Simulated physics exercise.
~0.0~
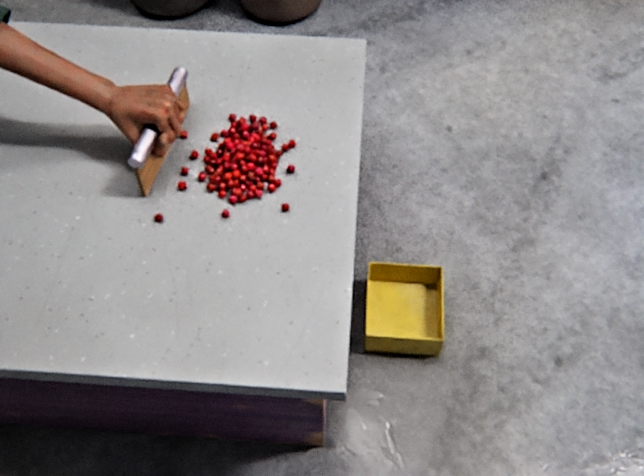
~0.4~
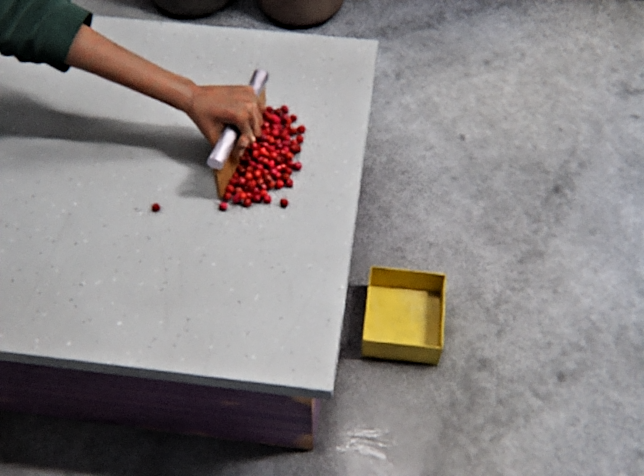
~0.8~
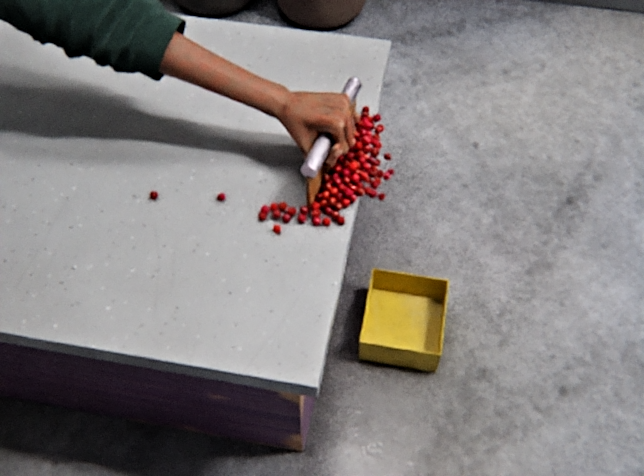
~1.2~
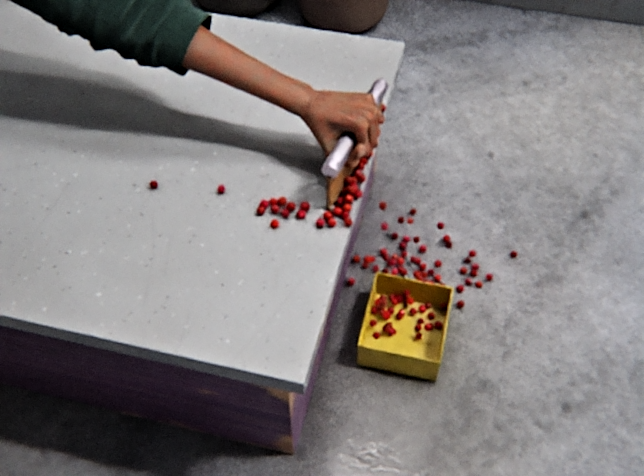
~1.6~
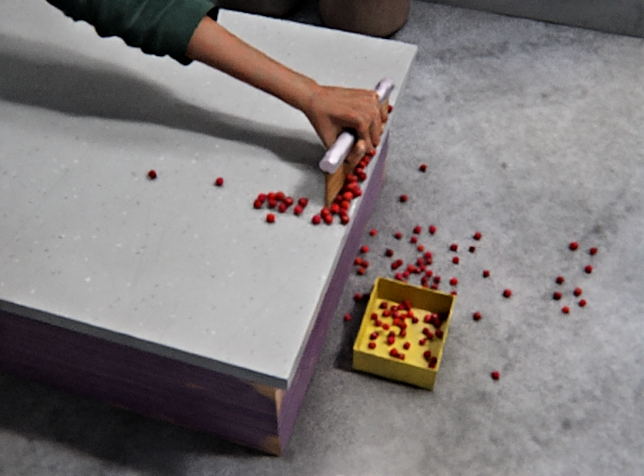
Red cranberries pushed by a hand-held scraper spilling off a grey tabletop, some landing in a yellow tin, many scattering across the floor.
